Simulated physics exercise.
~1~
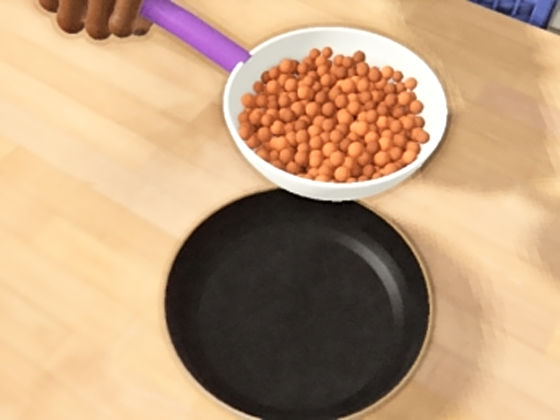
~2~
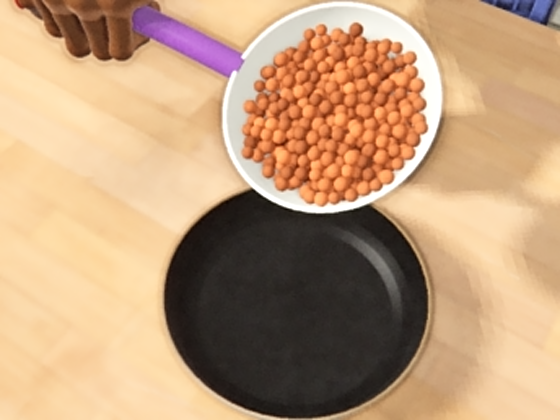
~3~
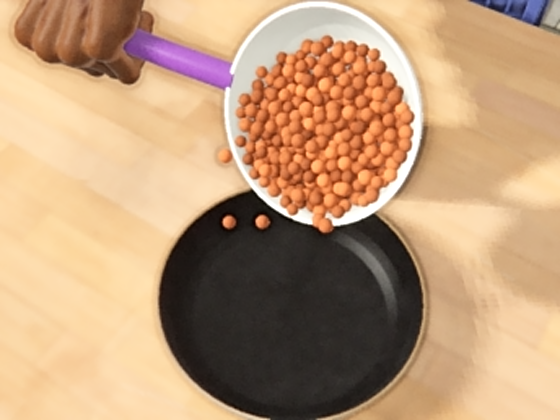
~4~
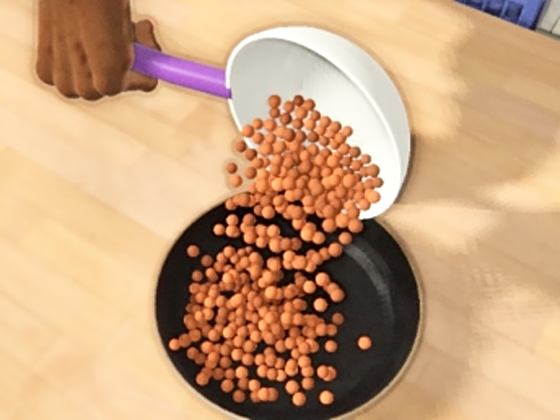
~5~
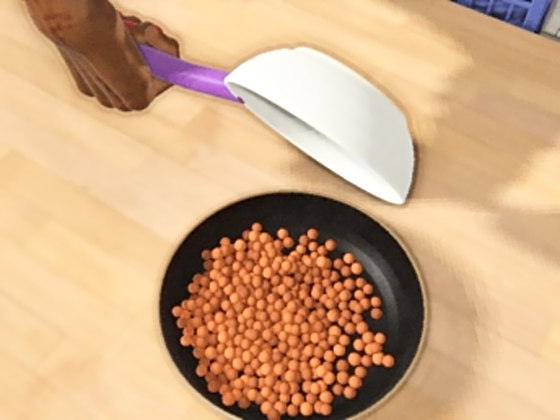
A white ladle with a purple handle, heaped with small orange-brown clay pellets, is held by a hand at the upper left above a round black pan. The slightly swaying view looks down on a pale wooden surface, with a bit of blue at the top right corner. The hand tips the ladle toward the pan, and a few pellets slip over its edge. As it tilts further, the pellets pour down in a thick stream and spread across the pan. Finally the ladle is turned over, empty, and the pellets lie piled in the pan, leaving some of its black base showing.
